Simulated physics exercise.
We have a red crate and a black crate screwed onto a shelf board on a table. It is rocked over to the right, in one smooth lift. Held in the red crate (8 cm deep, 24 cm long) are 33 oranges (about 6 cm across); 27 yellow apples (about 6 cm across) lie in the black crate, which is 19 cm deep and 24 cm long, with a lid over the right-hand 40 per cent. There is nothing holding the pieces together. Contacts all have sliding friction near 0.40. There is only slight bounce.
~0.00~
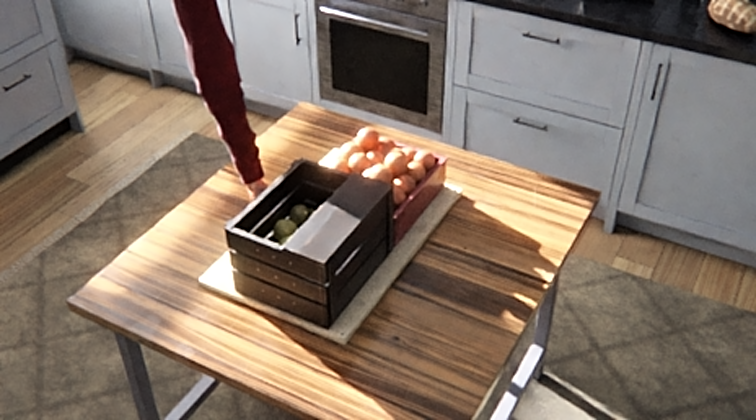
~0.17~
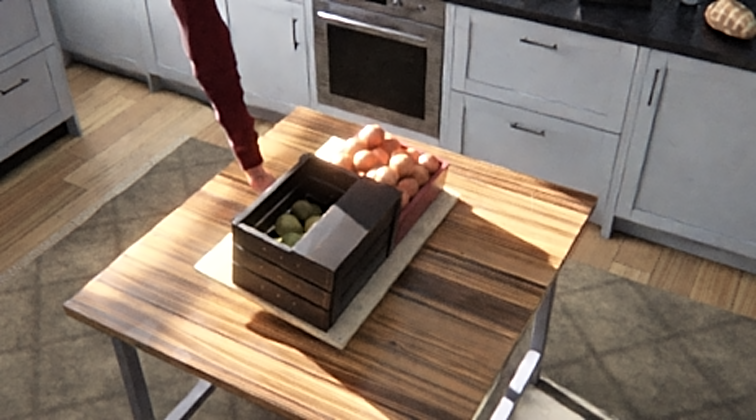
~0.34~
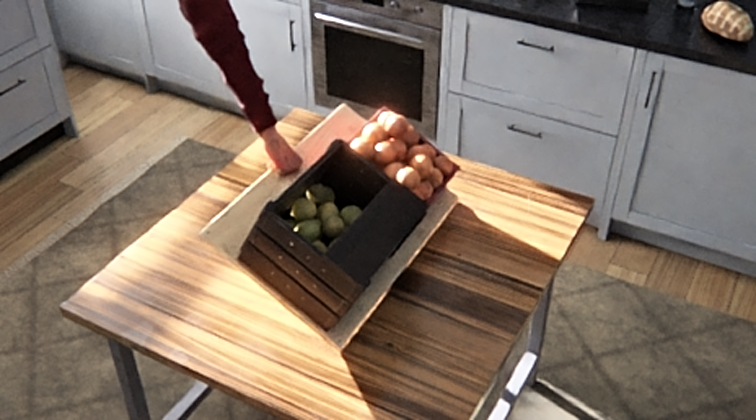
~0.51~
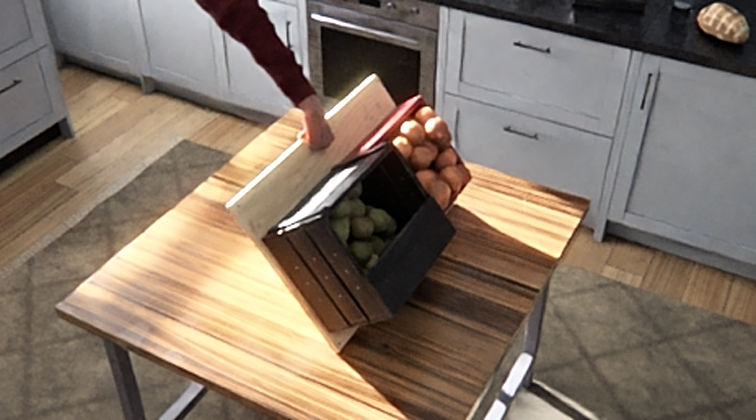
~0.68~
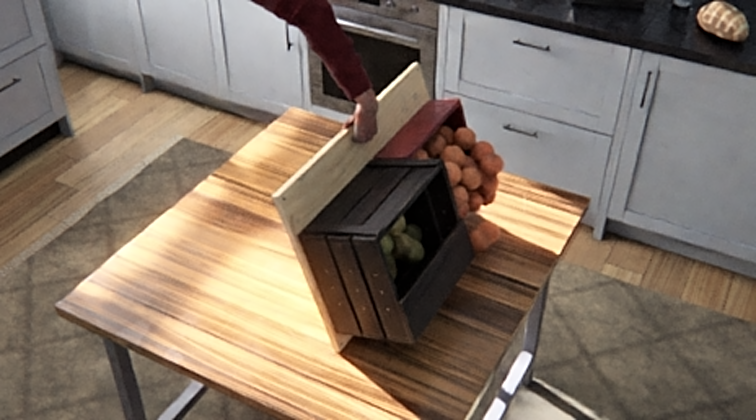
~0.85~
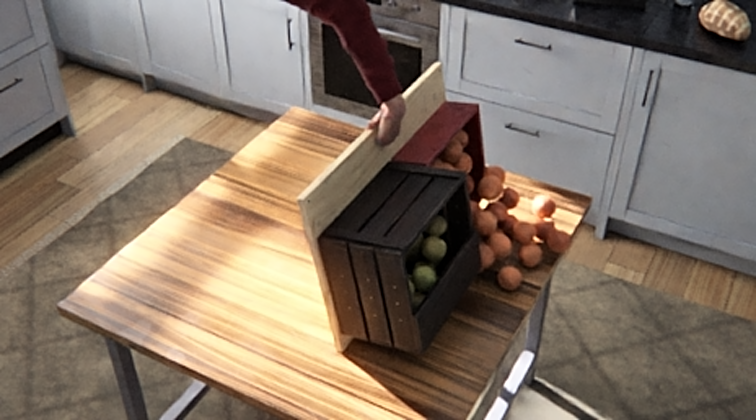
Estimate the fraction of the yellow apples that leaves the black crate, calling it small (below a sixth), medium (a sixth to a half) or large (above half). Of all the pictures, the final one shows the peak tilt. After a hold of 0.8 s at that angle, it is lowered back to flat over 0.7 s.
The fraction is small.
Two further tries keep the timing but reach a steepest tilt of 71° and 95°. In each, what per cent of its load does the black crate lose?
Roughly 0 per cent, then roughly 0 per cent.
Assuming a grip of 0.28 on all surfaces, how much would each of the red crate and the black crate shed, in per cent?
Red crate 60, black crate 0 per cent.
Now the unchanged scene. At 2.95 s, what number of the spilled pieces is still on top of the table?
Some 8 in number.
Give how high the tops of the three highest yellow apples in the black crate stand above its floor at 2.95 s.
That is close to 14 centimetres.
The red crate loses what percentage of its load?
I'd put the red crate at some 70 per cent.
After 1.19 s, tilt 79°; 20 of 33 out of the red crate and 0 of 27 out of the black crate.
After 1.61 s, tilt 79°; 22 of 33 out of the red crate and 0 of 27 out of the black crate.
After 2.20 s, tilt 9°; 22 of 33 out of the red crate and 0 of 27 out of the black crate.
When it is over (at 2.95 s), 22 of 33 out of the red crate and 0 of 27 out of the black crate. Asked share, 0 of 27, 0 per cent.
